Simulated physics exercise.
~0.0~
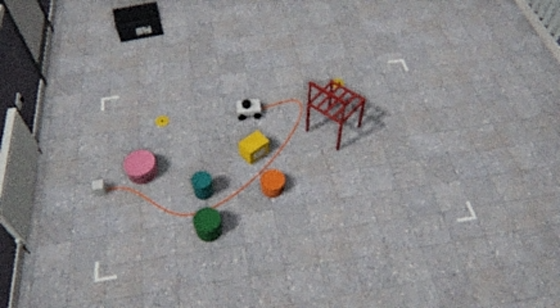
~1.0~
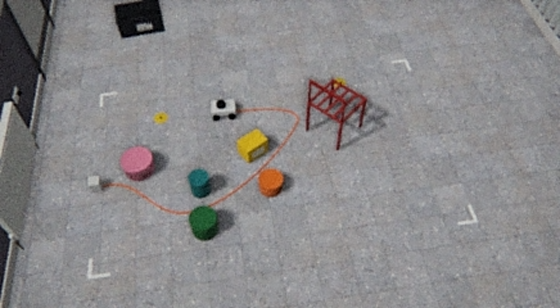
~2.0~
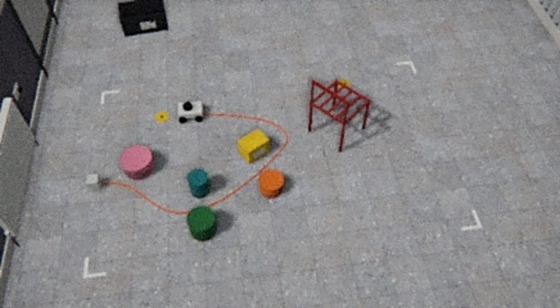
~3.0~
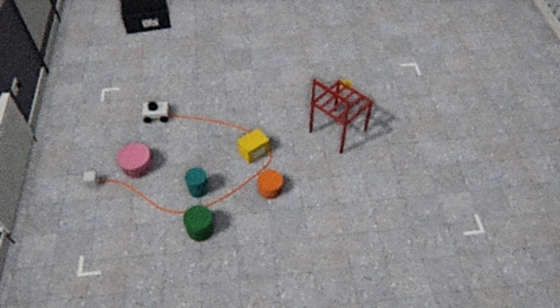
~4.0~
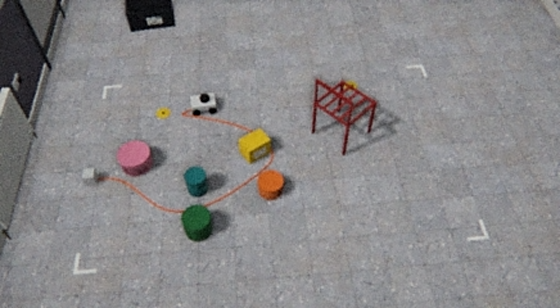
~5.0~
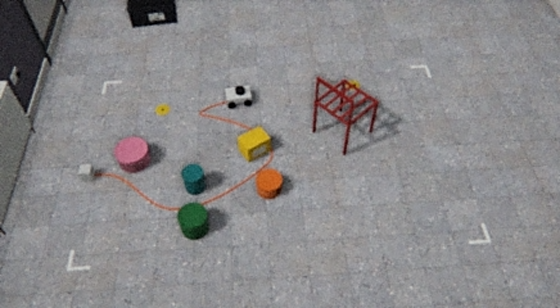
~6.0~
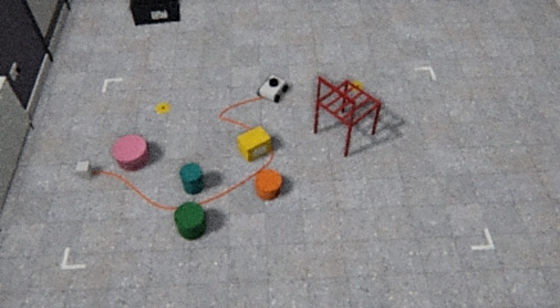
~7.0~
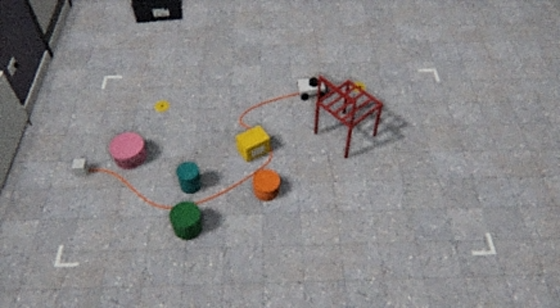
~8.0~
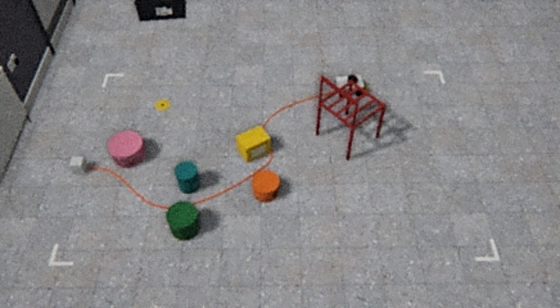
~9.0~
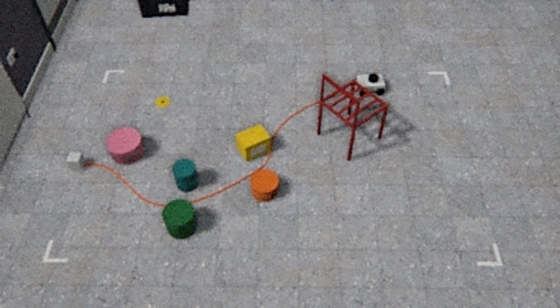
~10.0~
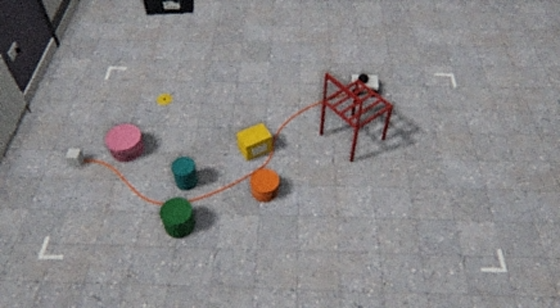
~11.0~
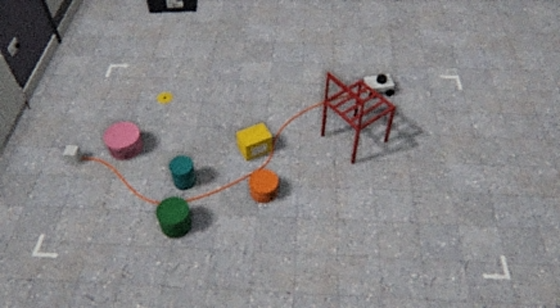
We see a small white cart trailing a thin orange lead among colored bins, a yellow box and a red metal frame on a gray floor; it rolls left toward a yellow mark, turns back right, passes behind the frame and stops beside it, the lead still attached to the plug.
